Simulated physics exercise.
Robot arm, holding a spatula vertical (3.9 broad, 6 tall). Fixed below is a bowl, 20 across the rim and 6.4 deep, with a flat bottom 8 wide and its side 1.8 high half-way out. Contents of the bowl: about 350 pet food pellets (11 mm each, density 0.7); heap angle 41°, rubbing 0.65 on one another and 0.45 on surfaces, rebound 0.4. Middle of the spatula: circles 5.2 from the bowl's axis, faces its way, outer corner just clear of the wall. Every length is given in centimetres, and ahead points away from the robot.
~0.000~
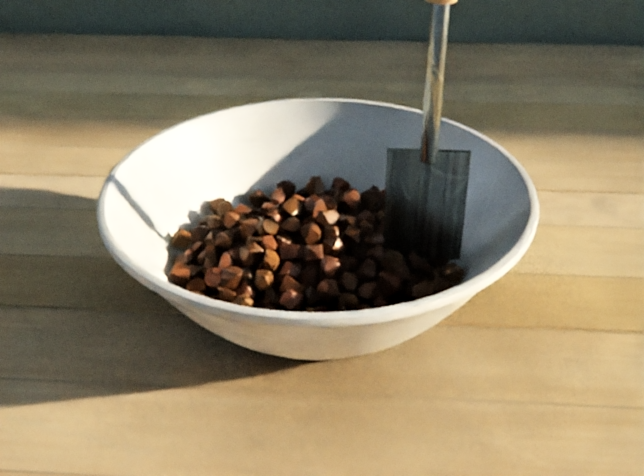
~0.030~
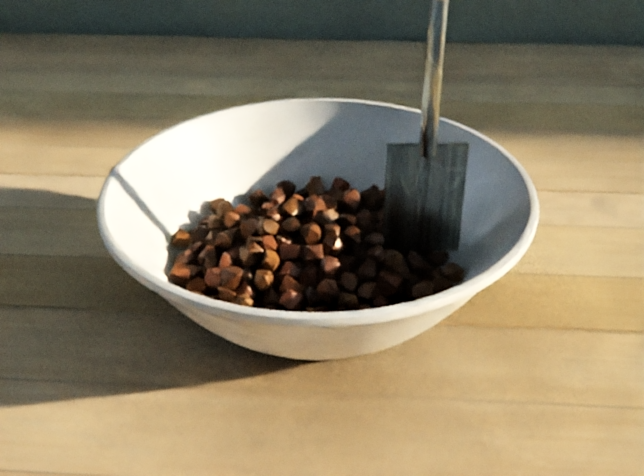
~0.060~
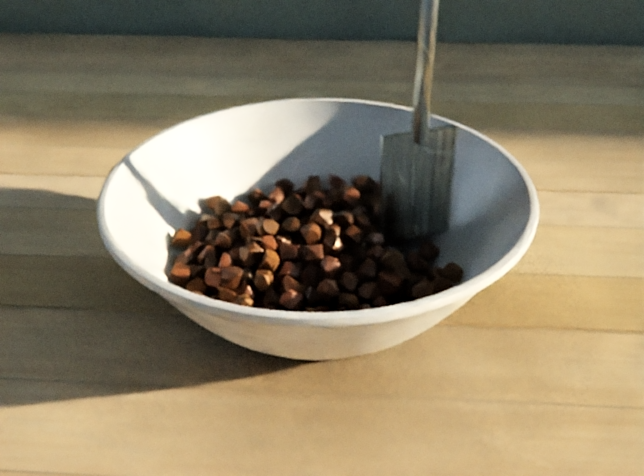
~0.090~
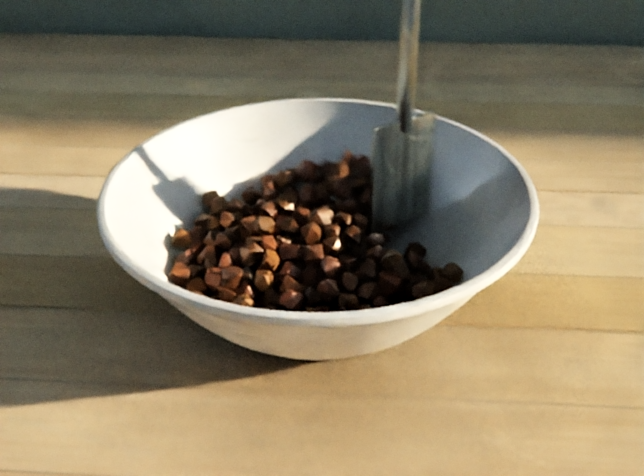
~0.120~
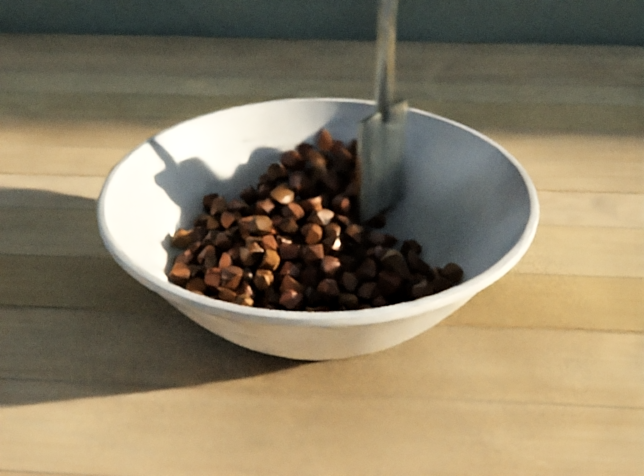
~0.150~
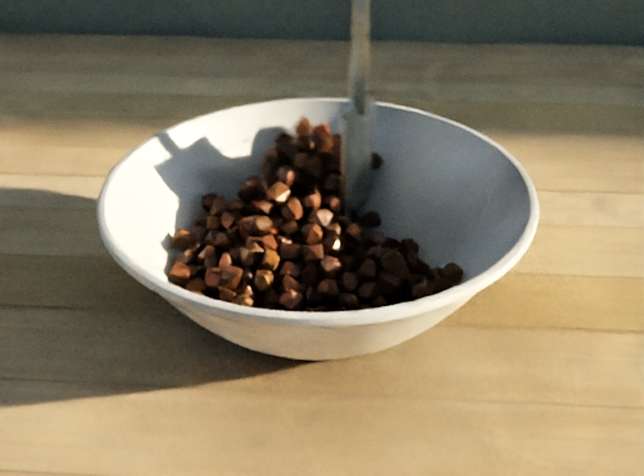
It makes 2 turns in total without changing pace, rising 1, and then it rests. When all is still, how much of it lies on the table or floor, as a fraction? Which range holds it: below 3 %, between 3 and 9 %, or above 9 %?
It lies between 3 and 9 %.
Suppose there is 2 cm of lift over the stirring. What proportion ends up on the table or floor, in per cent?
That works out to some 5 per cent.
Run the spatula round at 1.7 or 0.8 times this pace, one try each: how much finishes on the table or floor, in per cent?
Around 20 percent for the first try and 0 percent for the second.
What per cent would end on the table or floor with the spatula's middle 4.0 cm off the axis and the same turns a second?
Roughly 5 percent, I'd expect.
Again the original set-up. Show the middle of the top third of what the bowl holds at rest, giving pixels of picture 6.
The centre sits around (355, 241) in the last picture.
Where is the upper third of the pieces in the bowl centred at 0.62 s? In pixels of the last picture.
I'd put its middle near (438, 241).
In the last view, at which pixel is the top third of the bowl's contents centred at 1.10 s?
I'd point to about (246, 282).
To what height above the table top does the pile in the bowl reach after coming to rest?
Measured height: Some 6.0 cm.
After 0.62 s, 326° round, highest piece 8 above the table; 336 in the bowl, 9 on the table or floor, 1 in flight or on the tool.
After 1.10 s, 221° round, highest piece 8 above the table; 331 in the bowl, 15 on the table or floor.
After 1.53 s, 0° round, highest piece 6 above the table; 325 in the bowl, 20 on the table or floor, 1 in flight or on the tool.
After 2.23 s, 0° round, highest piece 6 above the table; 325 in the bowl, 21 on the table or floor.
At rest, 325 in the bowl, 21 on the table or floor. That is 6 % on the table or floor.
